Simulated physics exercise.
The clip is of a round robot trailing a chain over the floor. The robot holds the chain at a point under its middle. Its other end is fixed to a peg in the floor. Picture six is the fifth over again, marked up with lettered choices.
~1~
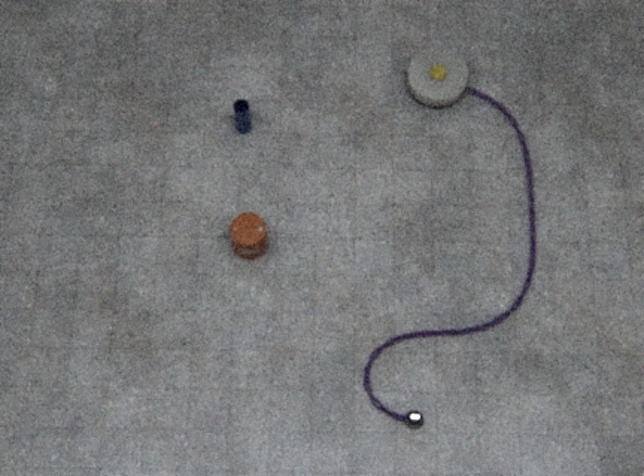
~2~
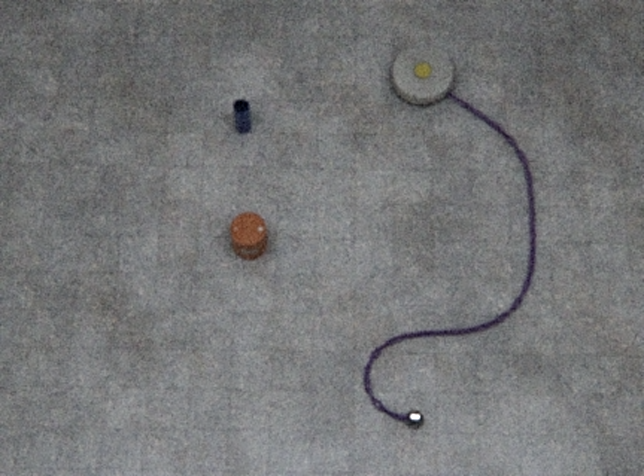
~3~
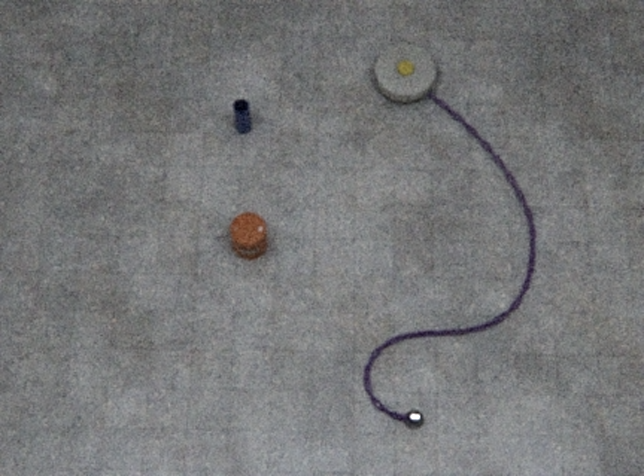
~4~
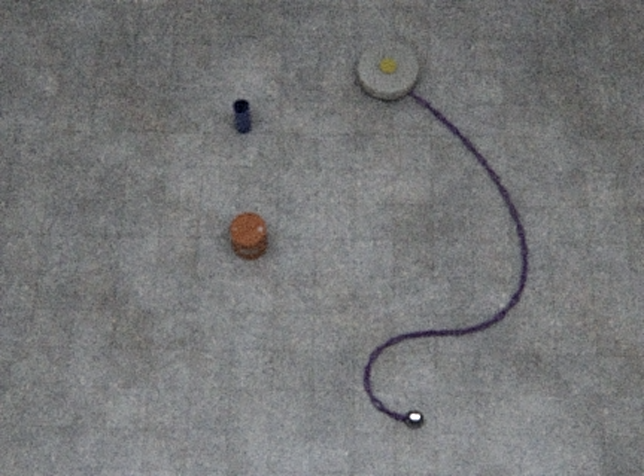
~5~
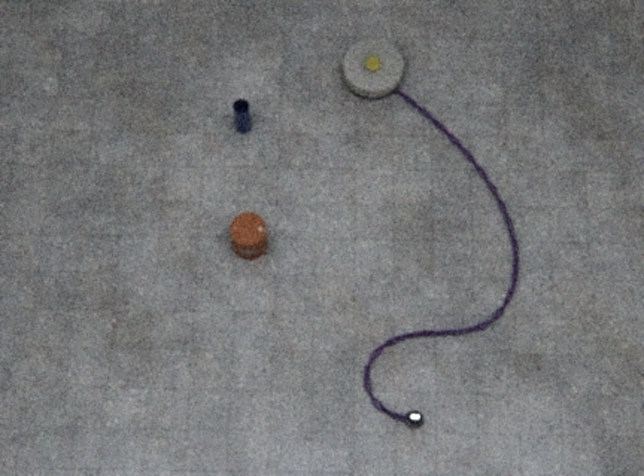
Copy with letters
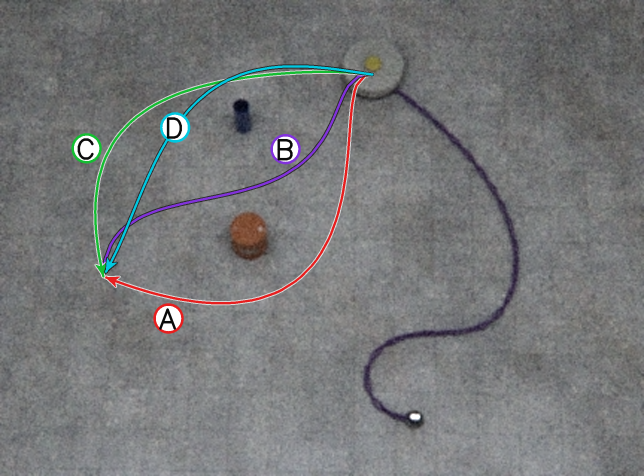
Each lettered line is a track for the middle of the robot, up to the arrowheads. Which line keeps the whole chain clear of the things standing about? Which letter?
The robot should drive A.
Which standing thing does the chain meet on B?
The orange keg.
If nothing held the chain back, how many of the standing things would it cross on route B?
It sweeps one.
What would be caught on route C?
The blue post.
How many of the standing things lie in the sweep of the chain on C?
It sweeps one.
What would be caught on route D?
The blue post.
On the marked copy, A from (373, 75) via (317, 260) to (106, 277); B from (373, 75) via (257, 186) to (103, 274); C from (373, 75) via (168, 98) to (103, 276); D from (373, 75) via (193, 106) to (106, 272).
Taking A. A third of the way, robot (340, 204), middle of the chain (512, 273).
Two thirds of the way, robot (222, 300), middle of the chain (495, 274).
When it is over, robot (101, 272), middle of the chain (385, 295); nothing has been touched.
As for the rest, B meets the orange keg; C meets the blue post; D meets the blue post.
